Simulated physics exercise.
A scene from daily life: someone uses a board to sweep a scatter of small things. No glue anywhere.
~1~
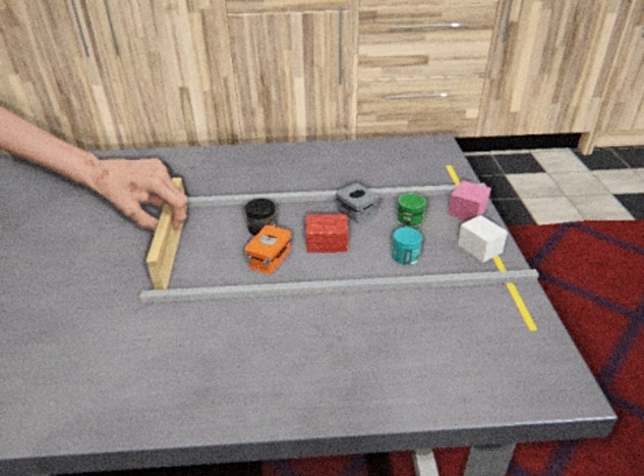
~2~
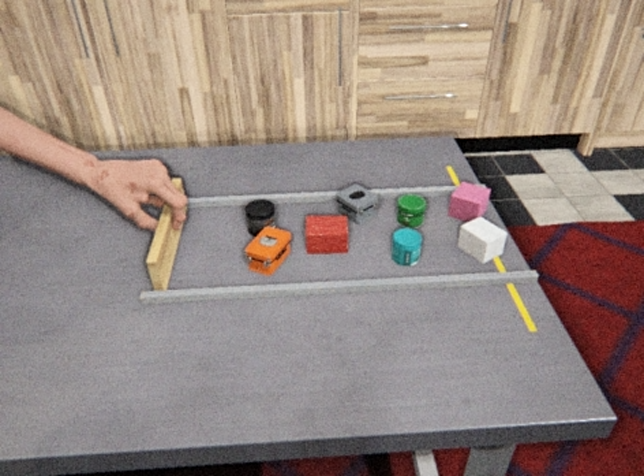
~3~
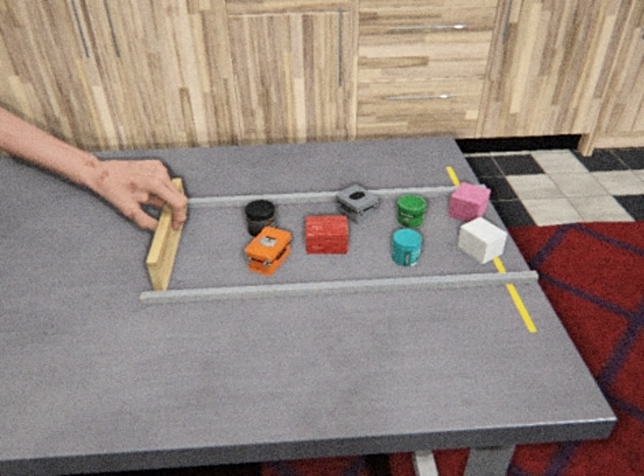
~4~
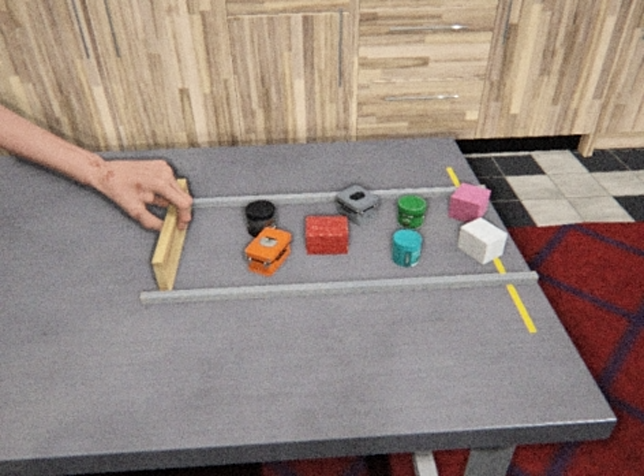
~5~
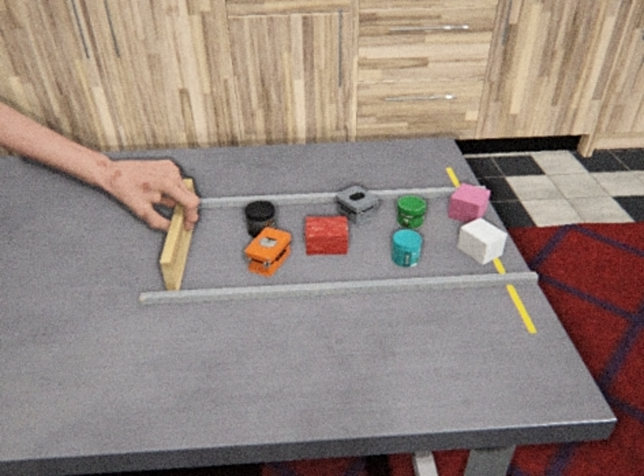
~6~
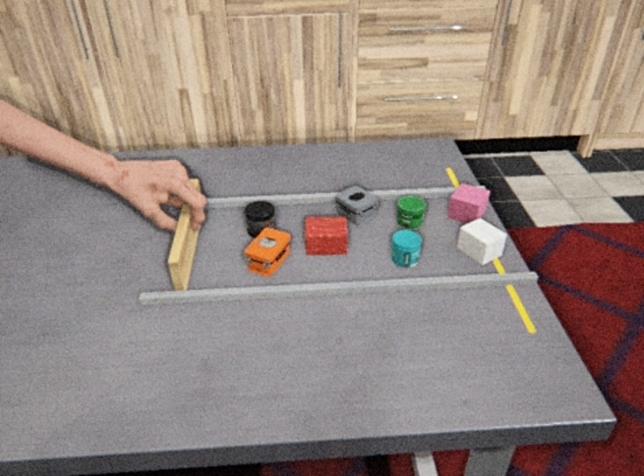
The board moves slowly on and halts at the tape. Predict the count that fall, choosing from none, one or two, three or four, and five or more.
The count that fall is five or more.
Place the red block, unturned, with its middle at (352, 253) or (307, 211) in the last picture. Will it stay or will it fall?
Taking the places in order, it ends up off; it sits tight.
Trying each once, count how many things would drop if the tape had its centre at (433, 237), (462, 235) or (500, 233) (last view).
0, 2, 8.
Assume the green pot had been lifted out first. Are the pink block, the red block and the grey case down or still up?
The pink block ends up down, the red block ends up down and the grey case keeps its place.
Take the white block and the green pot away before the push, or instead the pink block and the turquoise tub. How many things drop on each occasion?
3 and 3.
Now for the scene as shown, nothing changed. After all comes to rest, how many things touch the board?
That would be 3 of them.
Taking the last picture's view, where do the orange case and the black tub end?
I'd say approximately (505, 238) and then (492, 212).
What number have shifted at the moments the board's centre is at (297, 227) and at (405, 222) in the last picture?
3 and 8.
Soon after, none off yet; pink block at rest near (469, 204); white block at rest near (481, 241); green pot at rest near (410, 213).
After that, none off yet; pink block displaced about its own width near (492, 198); white block displaced about its own width near (519, 246); green pot displaced well along near (475, 209).
In the end, the number that fall off is five or more; gone, red block, turquoise tub, green pot, white block and pink block.
